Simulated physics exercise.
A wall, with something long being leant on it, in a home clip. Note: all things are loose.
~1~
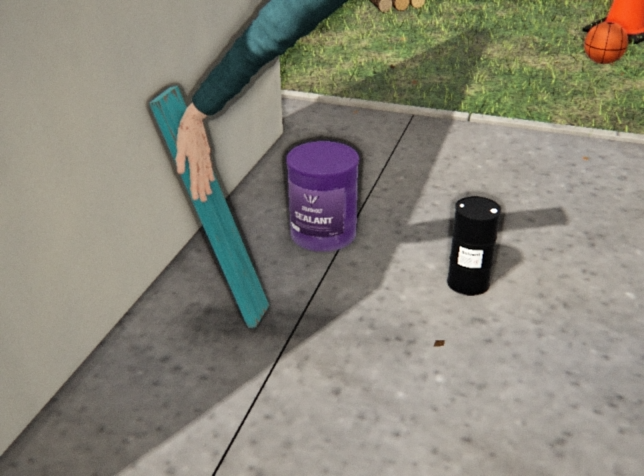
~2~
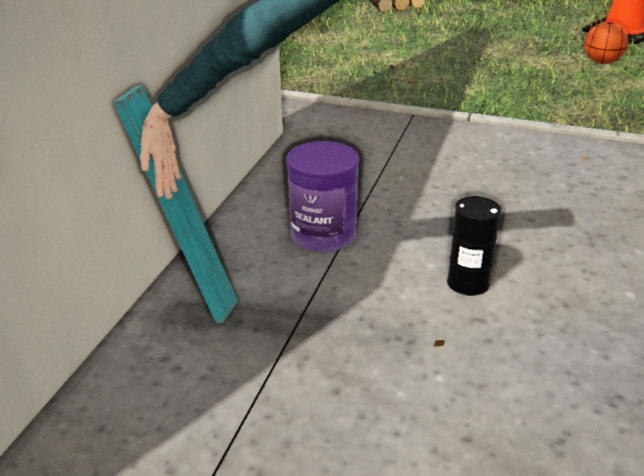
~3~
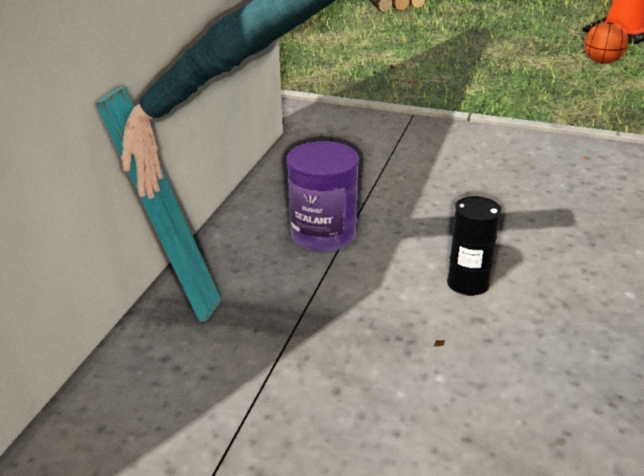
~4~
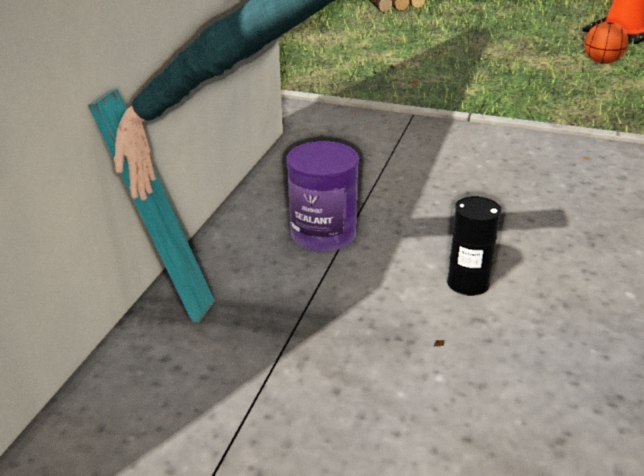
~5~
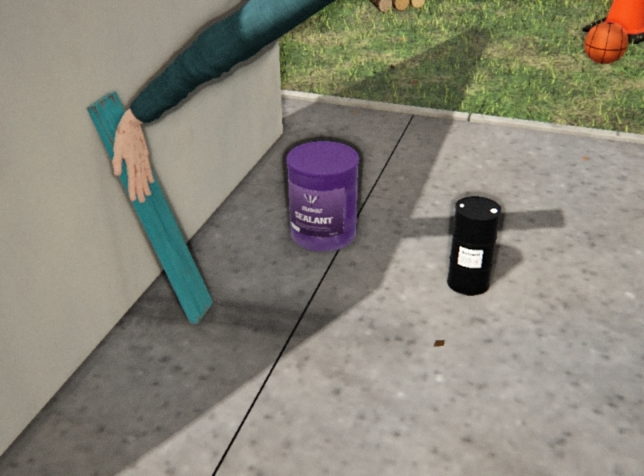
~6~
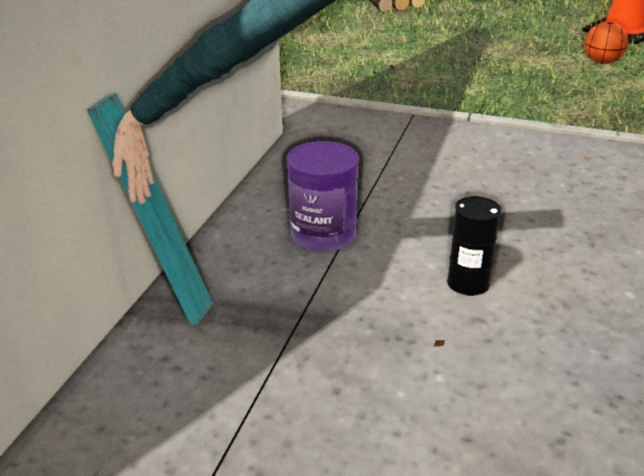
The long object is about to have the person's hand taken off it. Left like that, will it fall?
No, it stays leaning.
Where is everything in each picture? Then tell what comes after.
In the first picture, on its way; turquoise plank (215, 214); purple pail (323, 196).
In the second picture, on its way; turquoise plank (182, 211); purple pail (323, 196).
In the third picture, on its way; turquoise plank (164, 211); purple pail (323, 196).
In the fourth picture, on its way; turquoise plank (157, 213); purple pail (323, 196).
In the fifth picture, leant on the wall, still held; turquoise plank (156, 215); purple pail (323, 196).
In the sixth picture, leant on the wall, still held; turquoise plank (156, 216); purple pail (323, 196).
Then, 0.50 s later than the last frame, all is still.
Then, 1.10 s later than the last frame, turquoise plank resting near (156, 216).
When it is over, all 3 as before. End places, in pixels of the last picture, turquoise plank near (156, 216). The plank remains leaning.
